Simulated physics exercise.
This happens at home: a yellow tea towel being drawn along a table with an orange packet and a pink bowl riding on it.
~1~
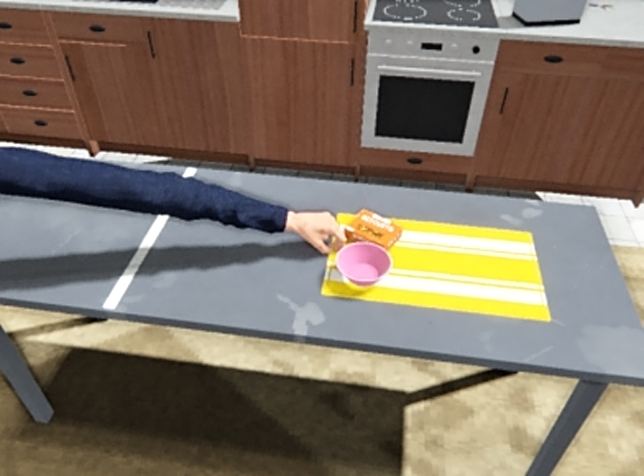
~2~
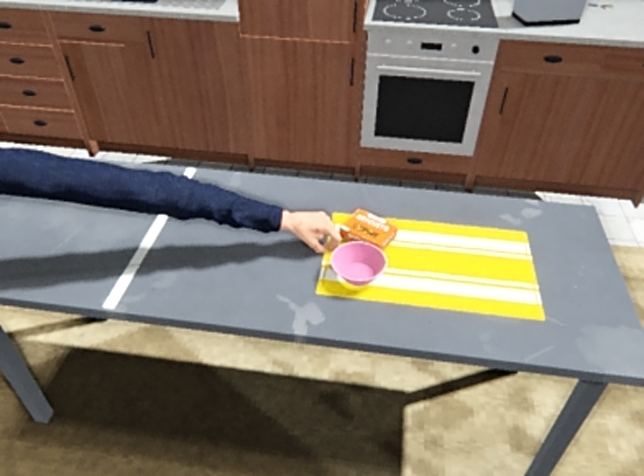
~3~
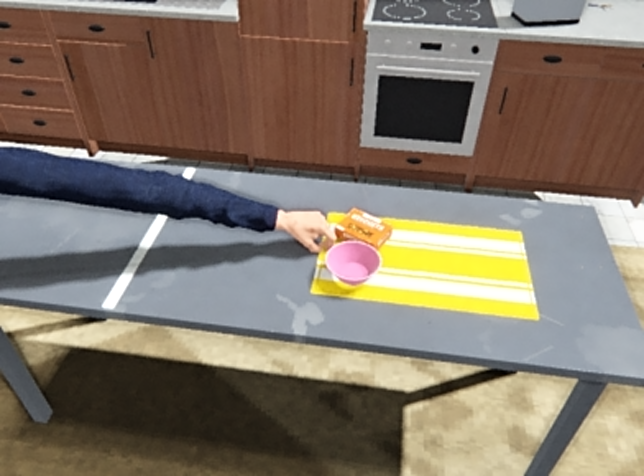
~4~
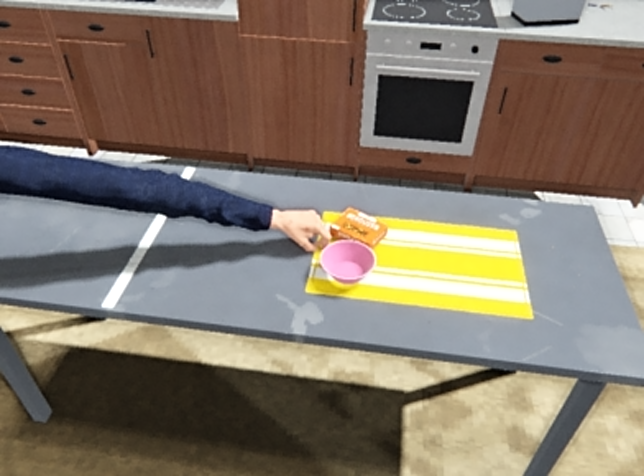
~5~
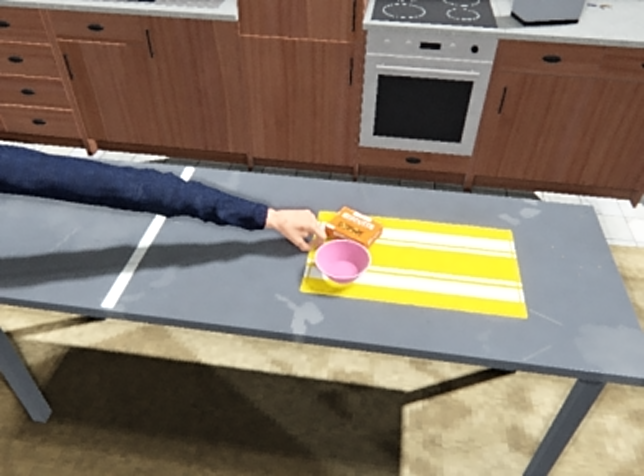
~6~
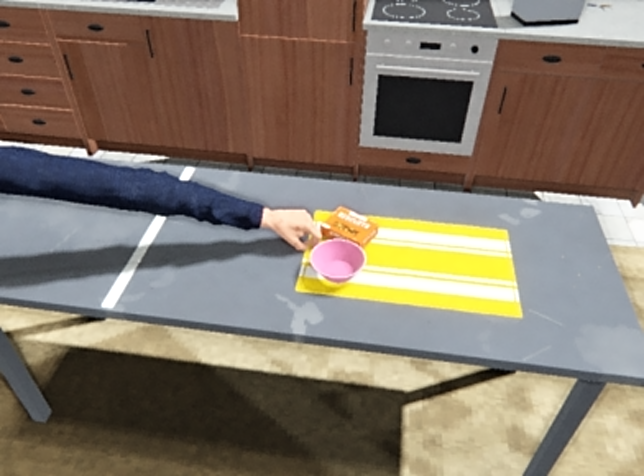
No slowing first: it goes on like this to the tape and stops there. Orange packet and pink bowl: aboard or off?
Orange packet - aboard. Pink bowl - aboard.
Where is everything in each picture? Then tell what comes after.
Tea towel end (322, 294); orange packet (374, 227); pink bowl (364, 261); tape (117, 293), in the first picture.
Tea towel end (316, 293), far hem (544, 320); pink bowl (359, 260), in the second picture.
Tea towel end (311, 293); orange packet (364, 226), in the third picture.
Tea towel end (306, 292), far hem (532, 319); pink bowl (348, 259), in the fourth picture.
Tea towel end (301, 291); orange packet (354, 224), in the fifth picture.
Tea towel end (296, 291), far hem (521, 317); orange packet (350, 224); pink bowl (338, 258); tape (116, 292), in the sixth picture.
Then, 1.72 s past the final frame, hem at the tape; orange packet on the cloth near (202, 214); pink bowl on the cloth near (178, 247).
Then, 1.83 s past the final frame, hem at the tape; orange packet on the cloth near (198, 213); pink bowl on the cloth near (173, 247).
When it is over, hem at the tape; orange packet on the cloth near (198, 213); pink bowl on the cloth near (173, 247). The orange packet keeps its seat and the pink bowl stays on the cloth.
